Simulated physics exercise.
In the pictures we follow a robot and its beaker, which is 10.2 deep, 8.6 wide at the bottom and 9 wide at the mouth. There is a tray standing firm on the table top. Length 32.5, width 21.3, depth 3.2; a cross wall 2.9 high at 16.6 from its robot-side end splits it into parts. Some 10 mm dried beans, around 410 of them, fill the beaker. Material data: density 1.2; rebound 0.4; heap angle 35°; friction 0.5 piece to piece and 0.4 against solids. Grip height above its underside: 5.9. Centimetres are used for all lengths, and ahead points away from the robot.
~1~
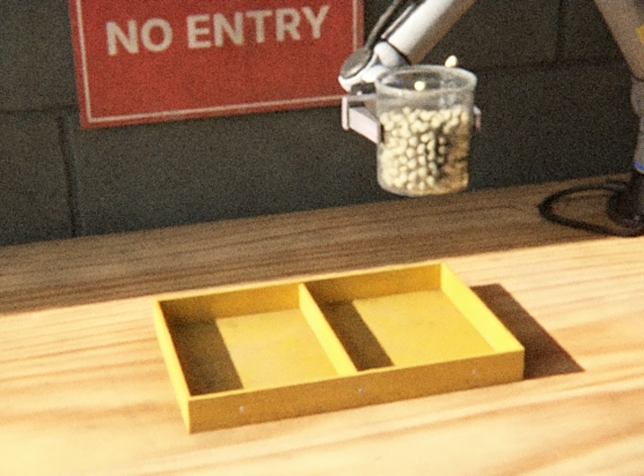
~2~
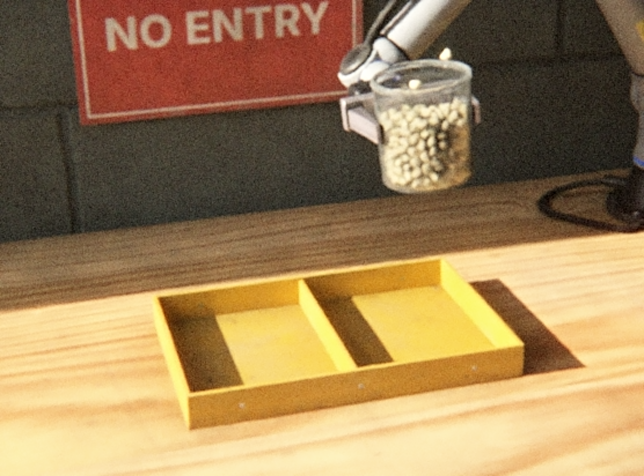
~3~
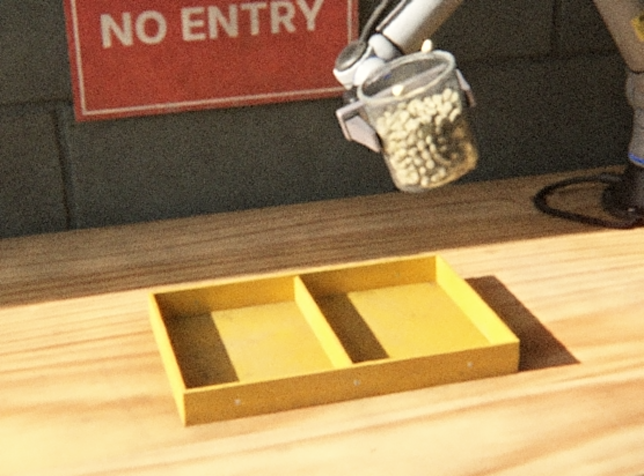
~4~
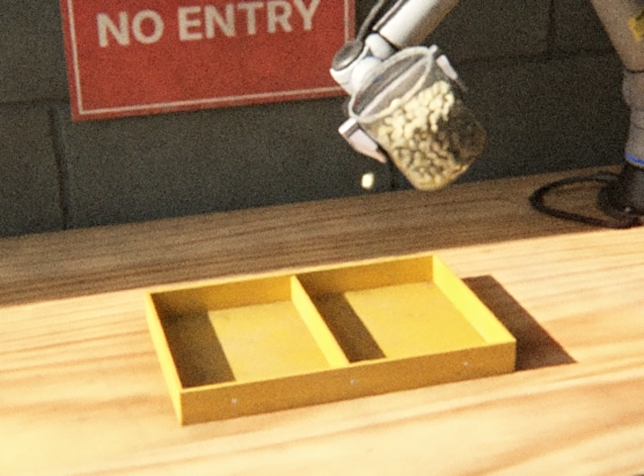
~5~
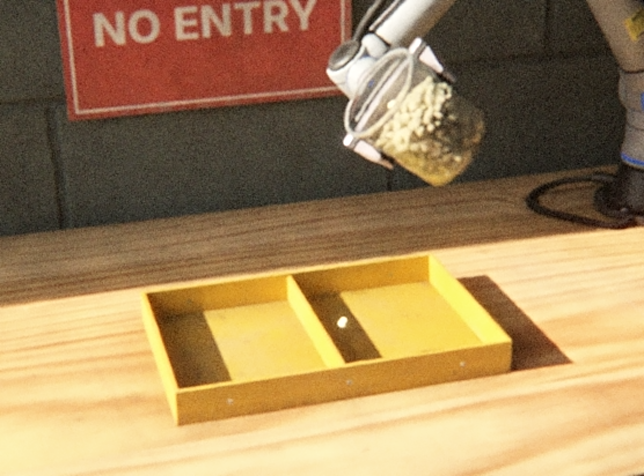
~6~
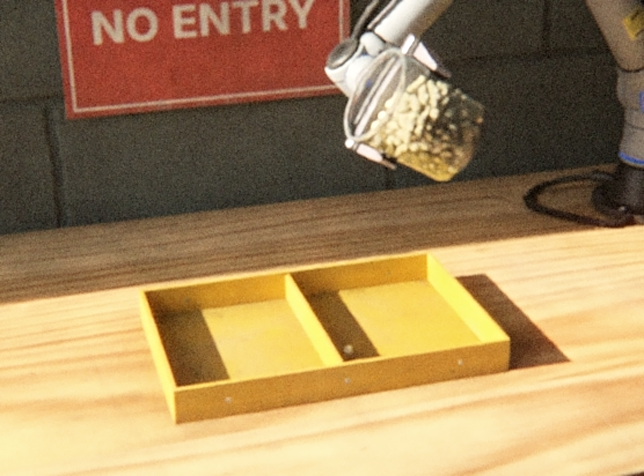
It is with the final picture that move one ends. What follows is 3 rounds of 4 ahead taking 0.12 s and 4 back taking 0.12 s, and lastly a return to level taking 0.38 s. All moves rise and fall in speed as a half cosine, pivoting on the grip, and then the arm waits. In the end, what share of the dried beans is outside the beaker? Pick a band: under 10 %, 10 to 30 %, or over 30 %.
10 to 30 %.
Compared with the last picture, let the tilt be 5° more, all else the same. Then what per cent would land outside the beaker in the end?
In that case roughly 20 per cent.
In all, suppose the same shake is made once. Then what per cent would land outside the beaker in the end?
Probably about 5 in a hundred.
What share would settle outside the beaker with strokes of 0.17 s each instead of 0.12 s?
Then about 0 per cent.
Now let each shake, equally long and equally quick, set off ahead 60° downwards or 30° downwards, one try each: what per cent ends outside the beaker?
First try about 0 %, second try about 5 %.
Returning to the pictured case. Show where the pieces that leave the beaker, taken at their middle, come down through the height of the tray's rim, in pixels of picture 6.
I'd put it somewhere near (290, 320).
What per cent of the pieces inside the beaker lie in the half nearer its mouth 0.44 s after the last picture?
Roughly 40 per cent.
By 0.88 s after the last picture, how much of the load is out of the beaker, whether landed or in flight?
Roughly 15 per cent by then.
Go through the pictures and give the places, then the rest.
Beaker middle at (425, 132), level; upper third of the load around (426, 125), from x 385 to 465, top at y 65; 408 in the beaker, in the first picture.
Beaker middle at (425, 128), tilted 6° forward; upper third of the load around (428, 121), from x 385 to 465, top at y 55, in the second picture.
Beaker middle at (422, 123), tilted 20° forward; upper third of the load around (429, 117), from x 380 to 475, top at y 45, in the third picture.
Beaker middle at (421, 122), tilted 38° forward; upper third of the load around (433, 112), from x 370 to 480, top at y 85; 407 in the beaker, 1 in flight or on a rim, in the fourth picture.
Beaker middle at (419, 120), tilted 52° forward; upper third of the load around (433, 107), from x 345 to 480, top at y 80; 407 in the beaker, 1 in the robot-side part, in the fifth picture.
Beaker middle at (418, 118), tilted 58° forward; upper third of the load around (433, 105), from x 350 to 475, top at y 80; 407 in the beaker, 1 in the robot-side part, in the sixth picture.
Then, 0.44 s after the last picture, tilted 58° forward, highest piece 25 above the table; 374 in the beaker, 17 in the far-side part, 6 in the robot-side part, 11 in flight or on a rim.
Then, 0.88 s after the last picture, tilted 36° forward, highest piece 25 above the table; 351 in the beaker, 32 in the far-side part, 21 in the robot-side part, 4 in flight or on a rim.
Then, 1.30 s after the last picture, level, highest piece 27 above the table; 351 in the beaker, 33 in the far-side part, 24 in the robot-side part.
Then, 2.35 s after the last picture, level, highest piece 27 above the table; 351 in the beaker, 33 in the far-side part, 24 in the robot-side part.
Final count, 351 in the beaker, 33 in the far-side part, 24 in the robot-side part. That is 14 % outside the beaker.
